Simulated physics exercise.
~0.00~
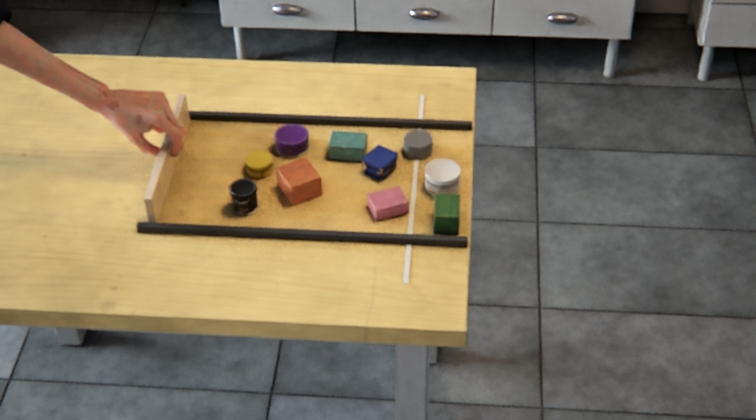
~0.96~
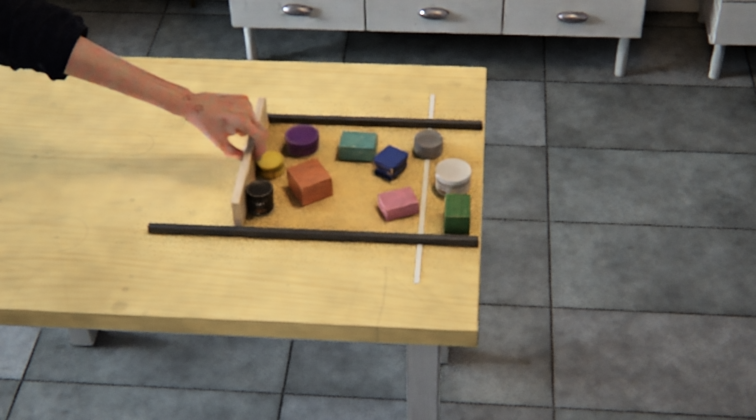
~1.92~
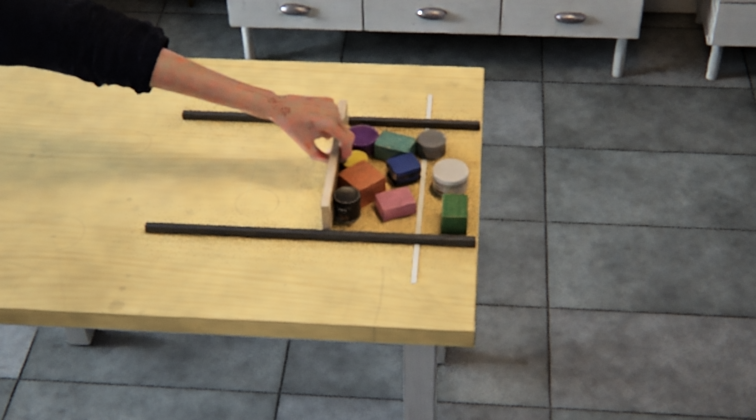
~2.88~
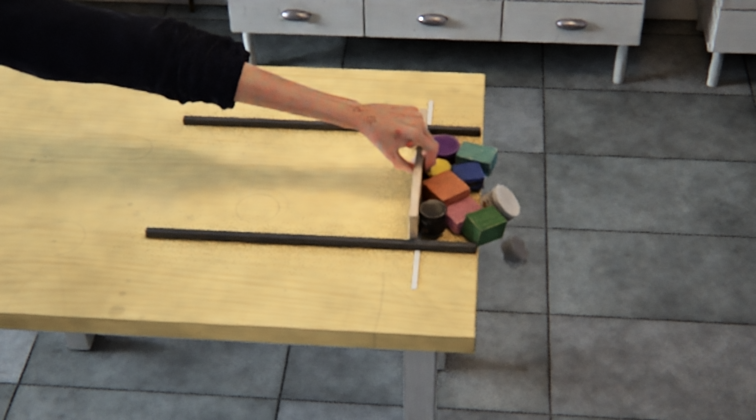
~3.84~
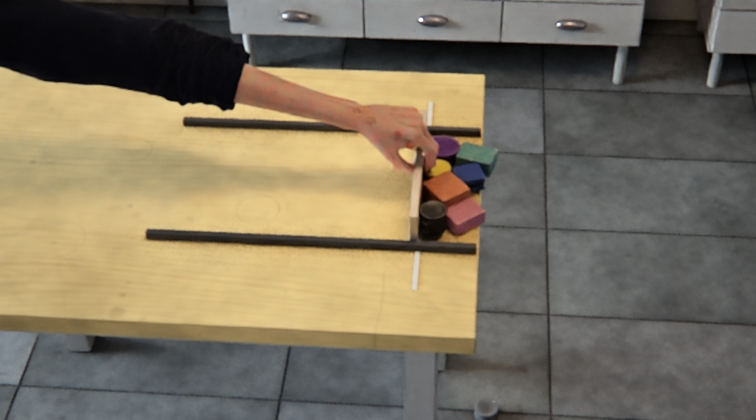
A hand slid an upright board rightward across a wooden table between two dark rails, bunching up small colourful blocks and round pieces until it stopped at the white tape, and a grey lid, a white tub and a green block went over the edge.
